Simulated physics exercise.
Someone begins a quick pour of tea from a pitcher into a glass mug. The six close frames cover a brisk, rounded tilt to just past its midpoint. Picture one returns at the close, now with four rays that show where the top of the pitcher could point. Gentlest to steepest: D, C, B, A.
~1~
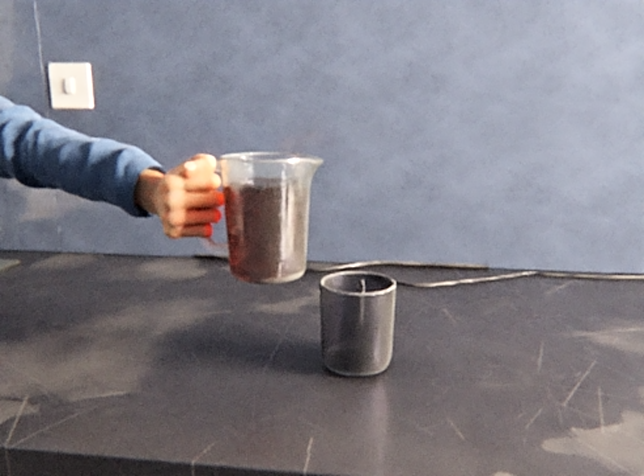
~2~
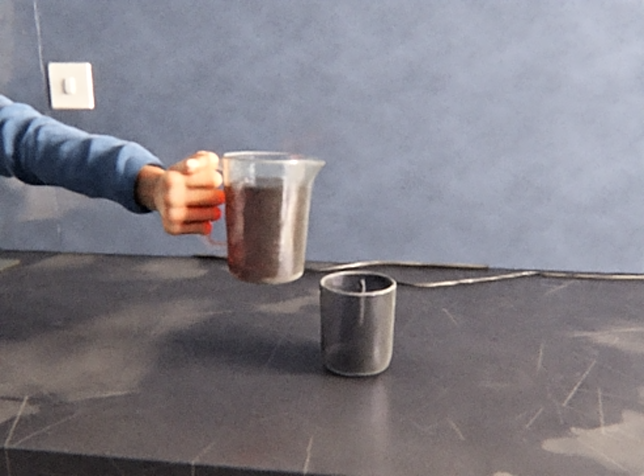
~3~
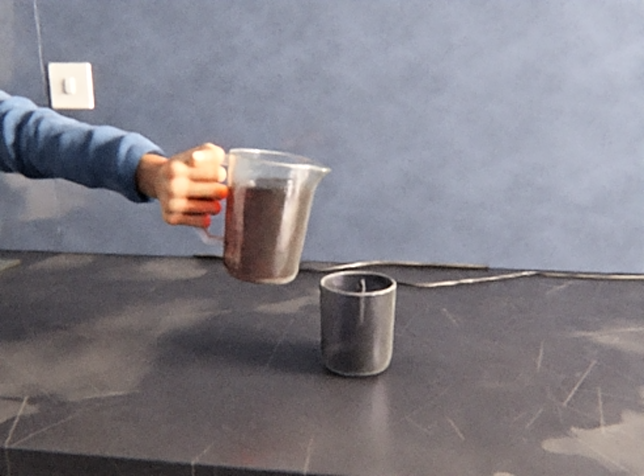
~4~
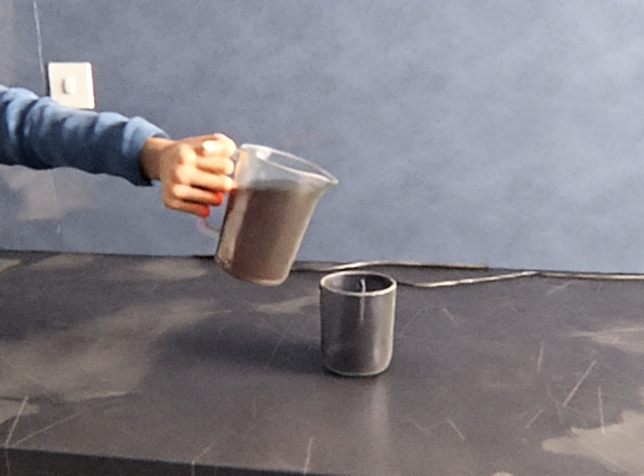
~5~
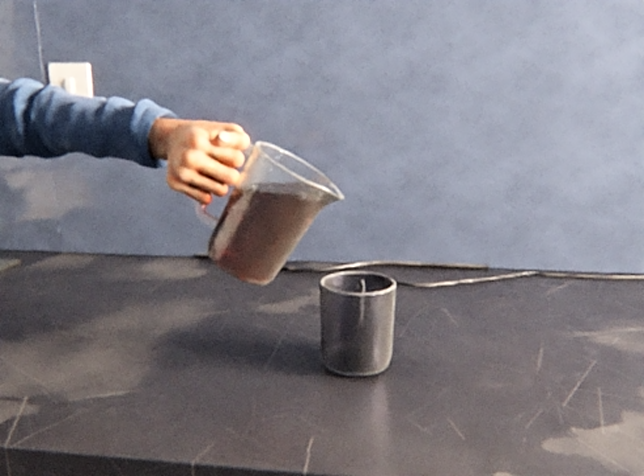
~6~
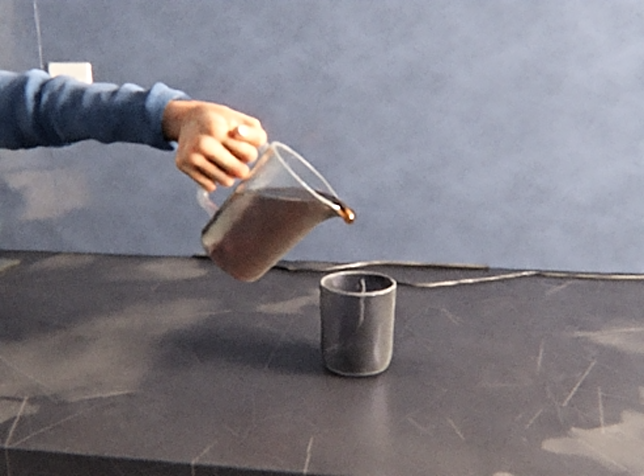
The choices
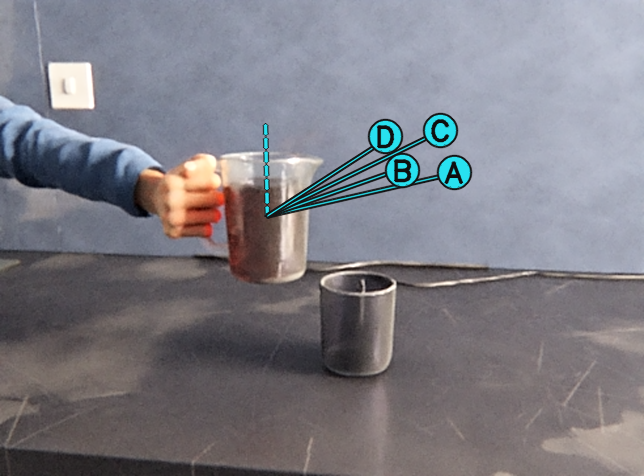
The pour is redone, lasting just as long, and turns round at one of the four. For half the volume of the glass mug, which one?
I would pick line C.
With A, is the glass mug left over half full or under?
Over half.
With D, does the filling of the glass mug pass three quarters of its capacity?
No, it does not.
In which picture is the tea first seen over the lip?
In picture 6.
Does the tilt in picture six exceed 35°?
Yes.
On the marked copy, A at (437, 177); B at (385, 174); C at (425, 138); D at (372, 148).
With A, the glass mug ends with about 75 % of what it can hold; 6 % of the tea is spilt.
With B, the glass mug ends with about 66 % of what it can hold.
With C, the glass mug ends with about 49 % of what it can hold.
With D, the glass mug ends with about 36 % of what it can hold.
